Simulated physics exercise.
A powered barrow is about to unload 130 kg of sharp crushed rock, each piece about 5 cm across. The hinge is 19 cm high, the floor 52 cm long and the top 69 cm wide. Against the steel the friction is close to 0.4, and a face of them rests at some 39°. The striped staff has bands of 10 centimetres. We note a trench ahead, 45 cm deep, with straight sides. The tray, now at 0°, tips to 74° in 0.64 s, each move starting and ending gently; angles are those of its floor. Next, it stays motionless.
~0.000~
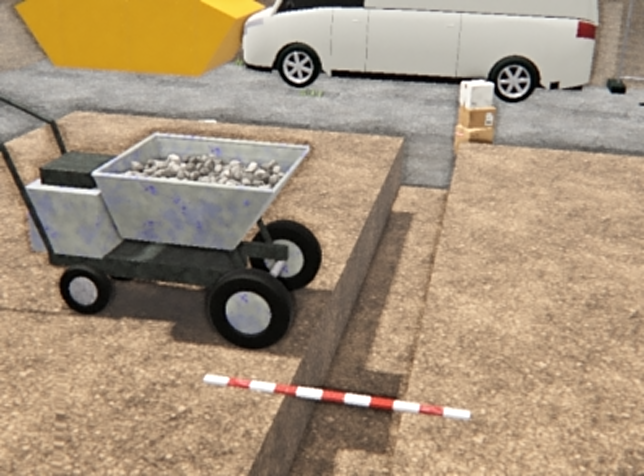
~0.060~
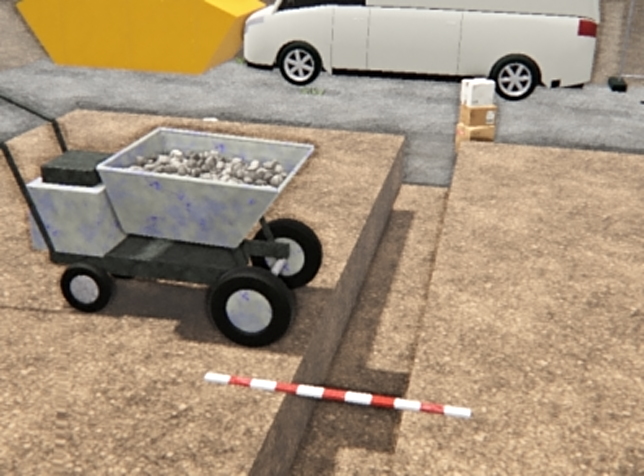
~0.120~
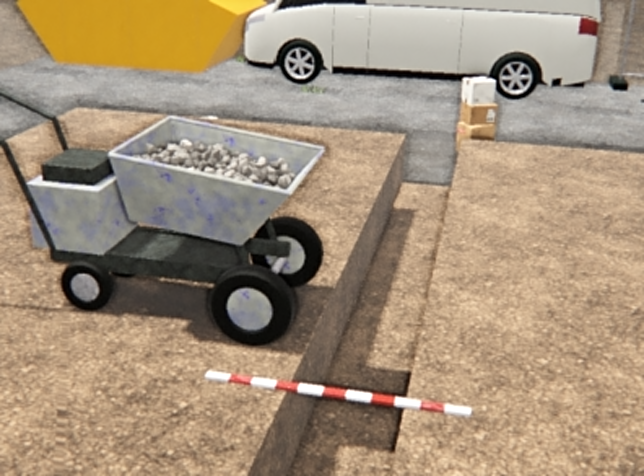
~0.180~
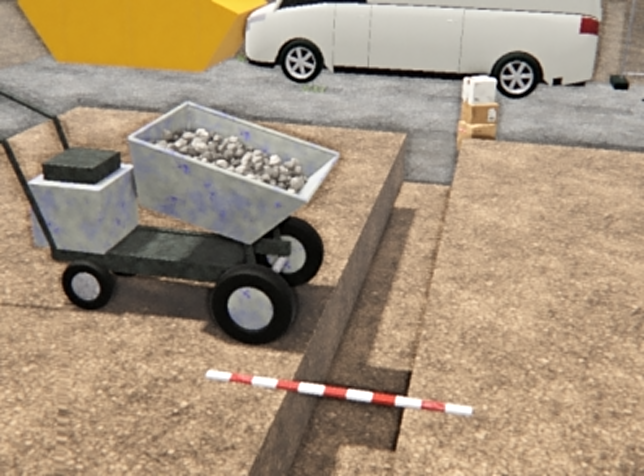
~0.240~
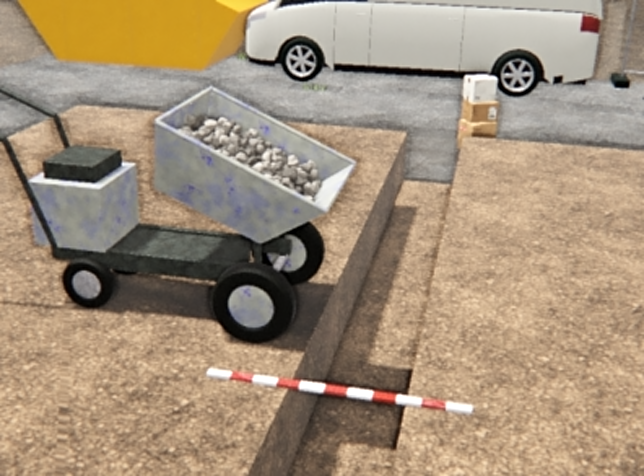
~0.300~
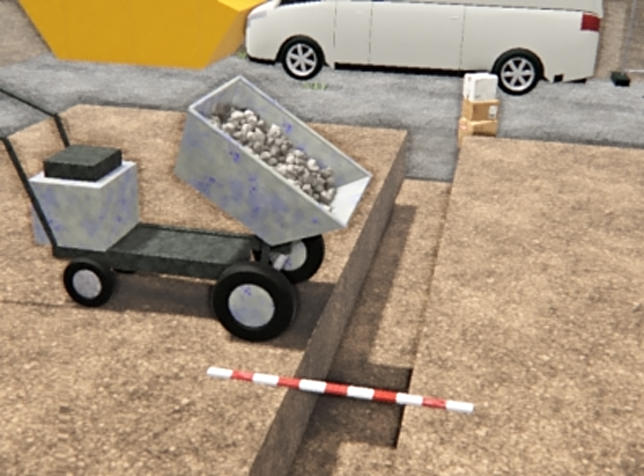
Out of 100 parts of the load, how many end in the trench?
Some 29 out of 100.
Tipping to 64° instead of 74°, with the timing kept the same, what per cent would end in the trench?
Then about 15 per cent.
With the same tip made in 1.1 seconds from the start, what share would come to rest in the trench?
Estimate: About 50 %.
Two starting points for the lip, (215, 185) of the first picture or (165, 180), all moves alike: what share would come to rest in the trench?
Around 75% for the first place and 85% for the second.
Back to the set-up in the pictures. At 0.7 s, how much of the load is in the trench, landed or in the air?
Some 5 per cent of the load by that point.
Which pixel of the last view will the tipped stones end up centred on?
Somewhere near pixel (460, 329).
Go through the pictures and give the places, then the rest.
In the first picture, lip at (272, 192), floor tilted 0°, highest stones at (203, 164).
In the second picture, lip at (277, 191), floor tilted 2°, highest stones at (197, 159); the stones move at 0.4 m/s on average.
In the third picture, the tray is at 7°, its lip at (290, 194); the top of the load is at (195, 150); the stones move at 0.9 m/s on average.
In the fourth picture, lip at (307, 201), floor tilted 14°, highest stones at (196, 138); the stones move at 1.3 m/s on average.
In the fifth picture, lip at (326, 211), floor tilted 23°, highest stones at (207, 124); the stones move at 1.6 m/s on average.
In the sixth picture, lip at (345, 227), floor tilted 34°, highest stones at (230, 113); the stones move at 1.7 m/s on average.
After 0.5 s the floor is at 62°; 100 % in the tray; the foremost stones are at (371, 239).
After 0.7 s the floor is at 74°; 70 % in the tray, 5 % in the trench, 25 % past the trench; the foremost stones are at (474, 323).
After 1.1 s the floor is at 74°; 22 % in the tray, 13 % in the trench, 64 % past the trench; the foremost stones are past the picture's edge.
After 3.0 s the floor is at 74°; 8 % in the tray, 29 % in the trench, 63 % past the trench; the foremost stones are past the picture's edge.
